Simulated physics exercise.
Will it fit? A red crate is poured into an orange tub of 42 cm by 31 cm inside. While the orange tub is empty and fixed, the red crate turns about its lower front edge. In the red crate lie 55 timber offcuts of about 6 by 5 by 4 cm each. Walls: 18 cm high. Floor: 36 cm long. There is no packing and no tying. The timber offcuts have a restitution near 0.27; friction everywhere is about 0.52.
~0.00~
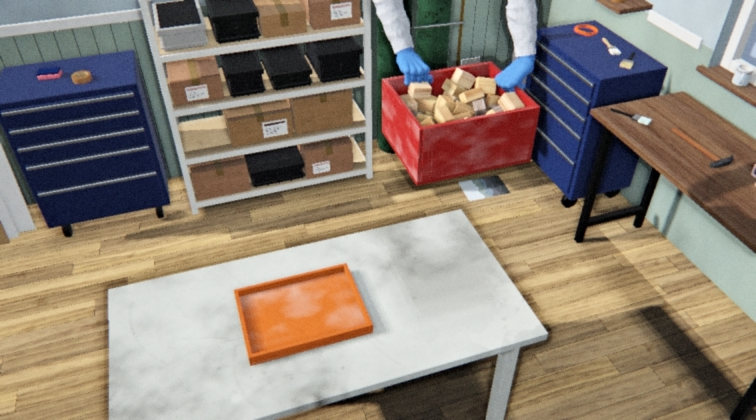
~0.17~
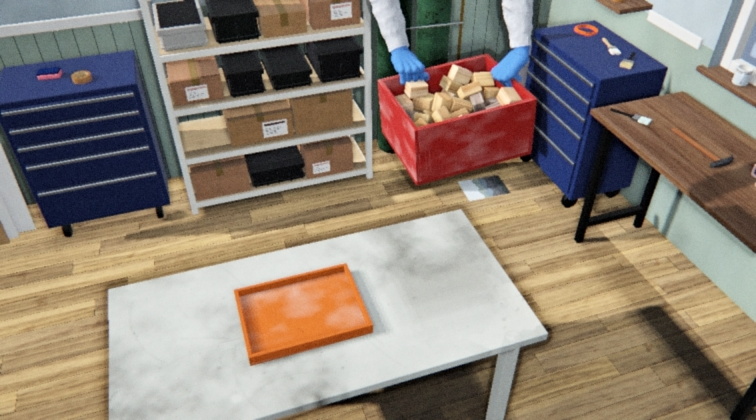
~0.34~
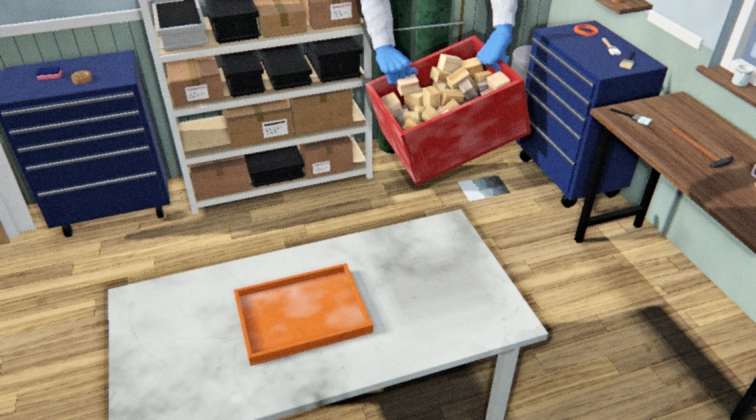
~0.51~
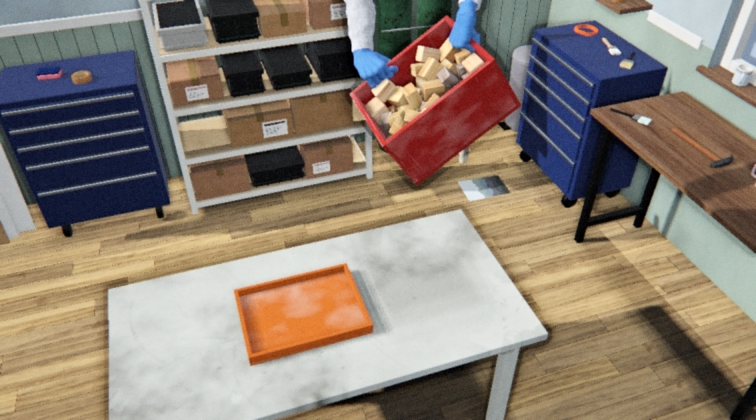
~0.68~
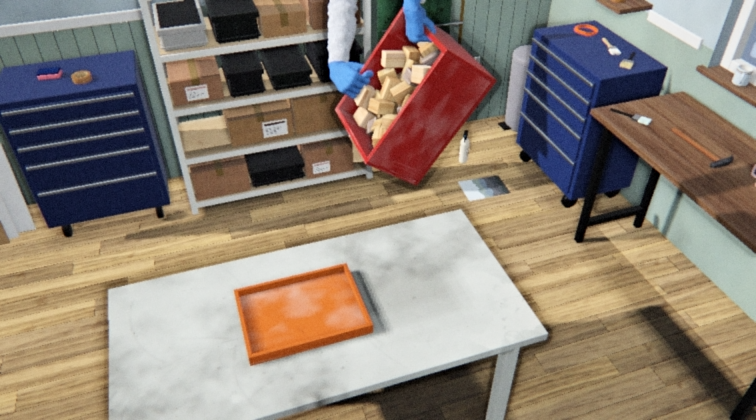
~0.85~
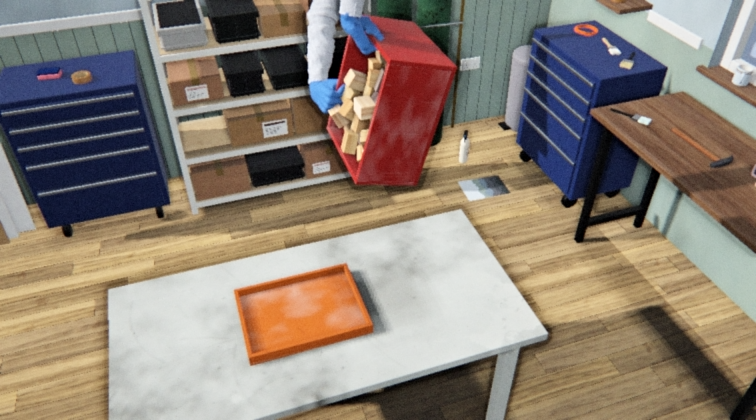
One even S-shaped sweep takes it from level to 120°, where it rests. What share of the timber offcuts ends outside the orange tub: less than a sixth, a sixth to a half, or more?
Expect a sixth up to half of the timber offcuts to land outside the orange tub.
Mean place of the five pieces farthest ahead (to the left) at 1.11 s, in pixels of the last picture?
Pixel (298, 209), give or take.
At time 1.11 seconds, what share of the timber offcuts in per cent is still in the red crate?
Around 85 in a hundred is still inside.
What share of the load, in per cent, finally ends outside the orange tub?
About 30 per cent.
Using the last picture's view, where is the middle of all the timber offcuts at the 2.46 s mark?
The middle lies near (286, 310).
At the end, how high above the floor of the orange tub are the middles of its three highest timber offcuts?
Roughly 8 cm.
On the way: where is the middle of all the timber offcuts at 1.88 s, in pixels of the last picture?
It's centred at about (285, 308).
After 1.11 s, tilt 103°; 48 still in the red crate and 7 in the air.
After 1.43 s, tilt 120°; 22 still in the red crate, 12 in the orange tub, 4 outside the orange tub and 17 in the air.
After 1.88 s, tilt 120°; 3 still in the red crate, 28 in the orange tub, 18 outside the orange tub and 6 in the air.
Outcome (at 2.46 s), 39 in the orange tub and 16 outside the orange tub. Asked share, 16 of 55, 29 per cent.
